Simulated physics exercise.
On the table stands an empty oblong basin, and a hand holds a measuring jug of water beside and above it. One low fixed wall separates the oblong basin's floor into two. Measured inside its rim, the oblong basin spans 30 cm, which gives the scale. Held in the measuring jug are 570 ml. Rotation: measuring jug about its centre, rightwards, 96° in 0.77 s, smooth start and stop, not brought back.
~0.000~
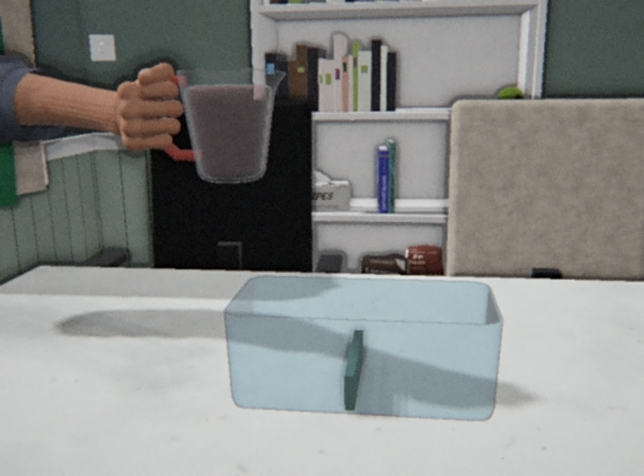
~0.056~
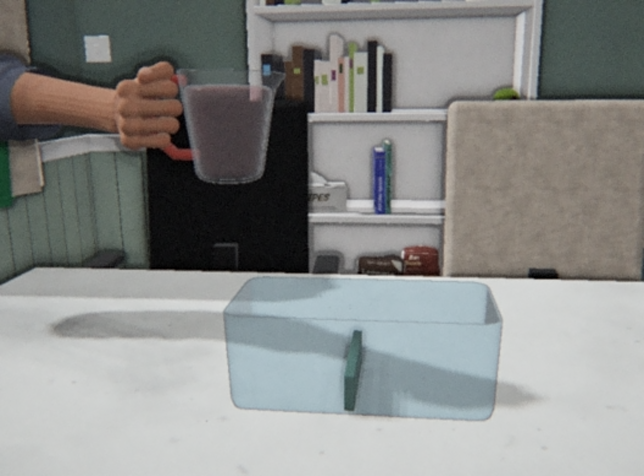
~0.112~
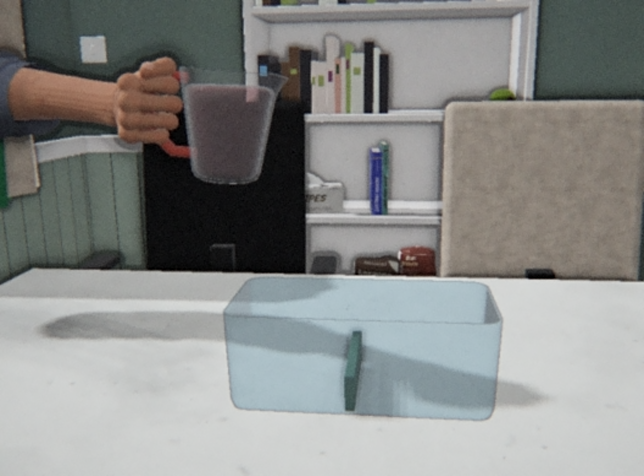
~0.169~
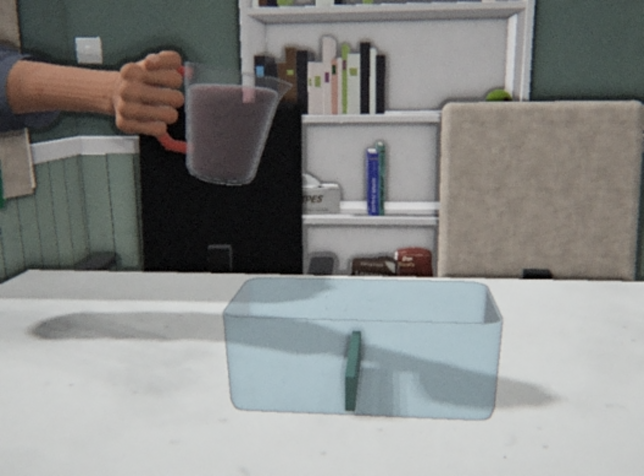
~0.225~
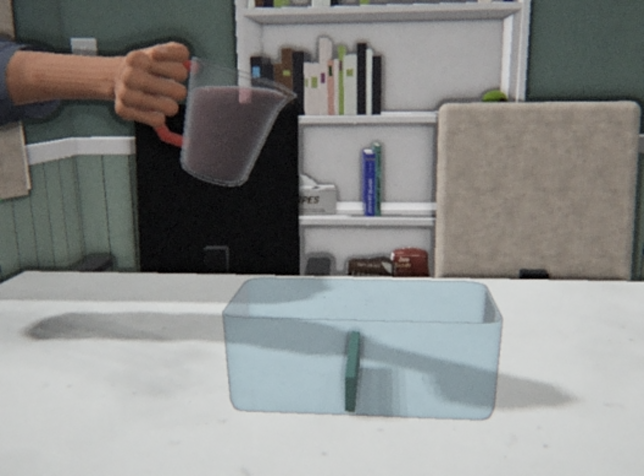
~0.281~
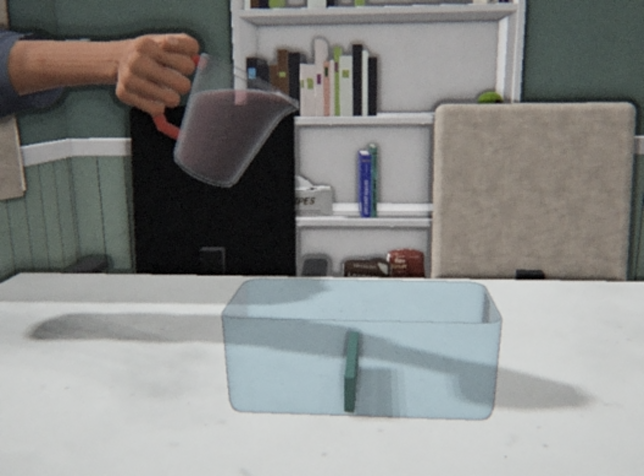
The video shows a hand holding a clear measuring jug of liquid above and to the left of an empty oblong basin on a table, first almost still, then gradually tilting the jug to the right while the view shifts slightly.
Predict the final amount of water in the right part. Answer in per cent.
The right part ends with roughly 88 per cent.
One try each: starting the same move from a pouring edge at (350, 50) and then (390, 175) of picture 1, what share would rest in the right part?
Result: 90 per cent, then 95 per cent.
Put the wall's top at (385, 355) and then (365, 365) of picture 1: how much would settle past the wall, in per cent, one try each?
Some 10 in a hundred, then some 65 in a hundred.
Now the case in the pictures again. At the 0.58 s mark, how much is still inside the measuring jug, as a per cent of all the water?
At that time about 62 in a hundred parts are still held.
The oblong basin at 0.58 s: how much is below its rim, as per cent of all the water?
Near 9 in a hundred.
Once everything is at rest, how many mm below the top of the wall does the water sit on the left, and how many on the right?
The left side gives some 40 mm, the right side some 20 mm.
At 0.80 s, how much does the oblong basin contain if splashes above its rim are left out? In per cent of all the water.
Near 54 in a hundred.
Then, 0.58 s in, the tilt is 82° and 61 per cent is still to pour, 1 is left of the wall and 8 right of it.
Then, 0.80 s in, the tilt is 96° and 18 per cent is still to pour, 4 is left of the wall and 50 right of it.
Then, 1.02 s in, the tilt is 96° and 3 per cent is still to pour, 6 is left of the wall and 85 right of it.
Then, 1.27 s in, the tilt is 96° and 0 per cent is still to pour, 10 is left of the wall and 88 right of it.
Finally, 10 per cent lies left of the wall, 88 right of it and 2 outside.
